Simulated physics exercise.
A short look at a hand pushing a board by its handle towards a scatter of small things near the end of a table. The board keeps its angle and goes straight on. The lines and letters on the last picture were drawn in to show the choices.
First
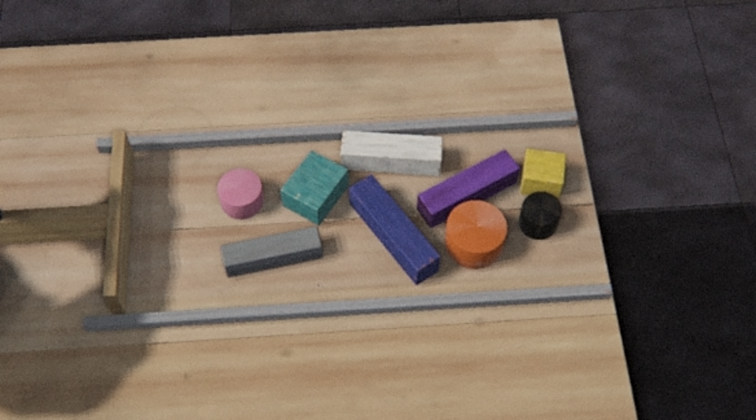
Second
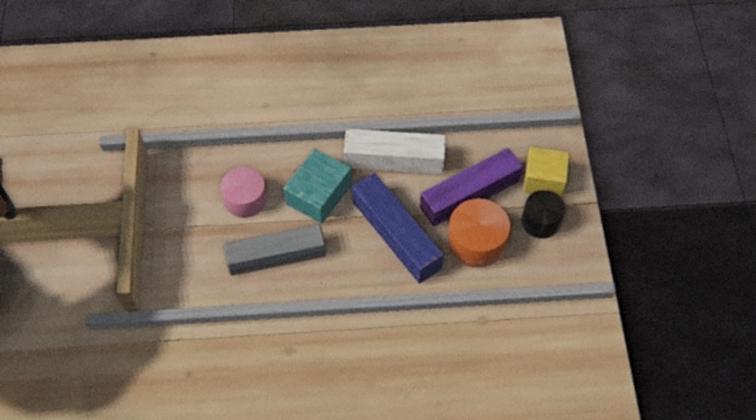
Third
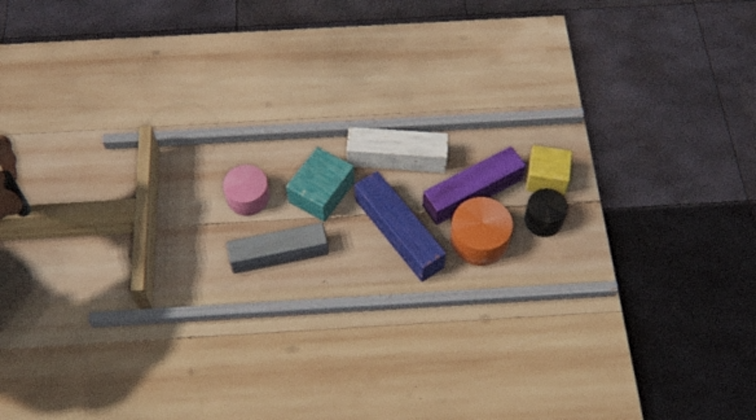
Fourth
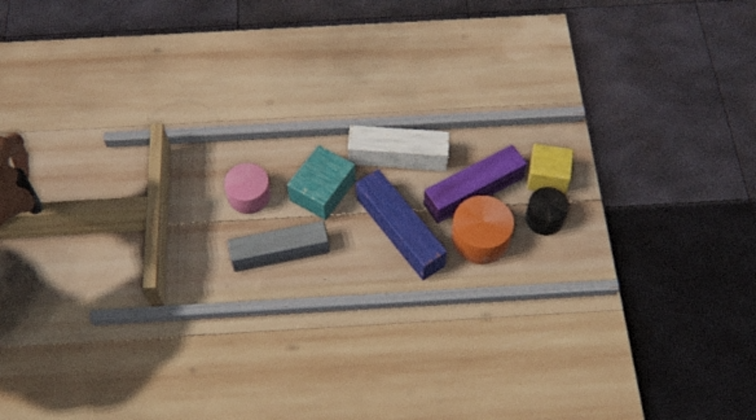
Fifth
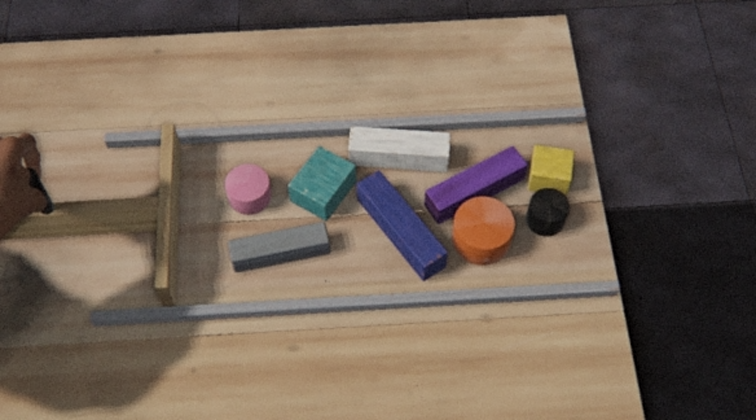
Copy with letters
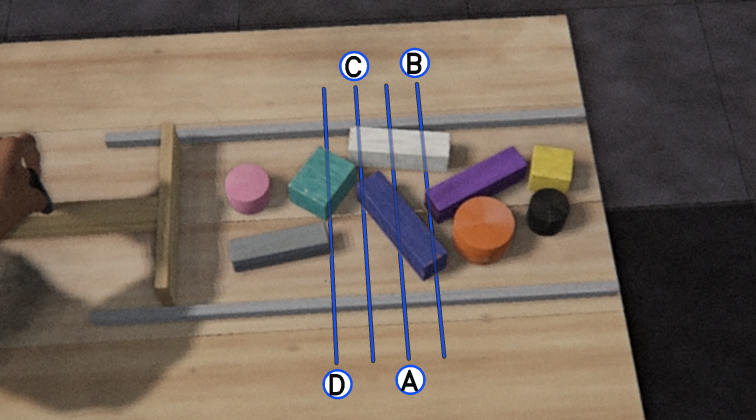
A wooden board pushed by its handle slides slowly right between two grey rails towards scattered coloured blocks, a hand appearing at left.
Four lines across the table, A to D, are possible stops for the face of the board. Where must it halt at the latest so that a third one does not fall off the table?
B.
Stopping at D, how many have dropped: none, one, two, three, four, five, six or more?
In all, none.
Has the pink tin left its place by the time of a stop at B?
Yes.
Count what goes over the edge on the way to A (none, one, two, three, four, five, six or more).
By then, none.
On the marked copy, A at (397, 212); B at (430, 210); C at (364, 214); D at (330, 216).
With B. Early on, board (260, 197); grey stick (320, 247); pink tin (291, 187).
Further on, board (353, 192); yellow block (562, 170); black tin (557, 209).
At the end, board (425, 188); black tin (601, 197); yellow block (590, 164); none fallen.
As for the rest, A is within the limit but short; C is within the limit but short; D is within the limit but short.
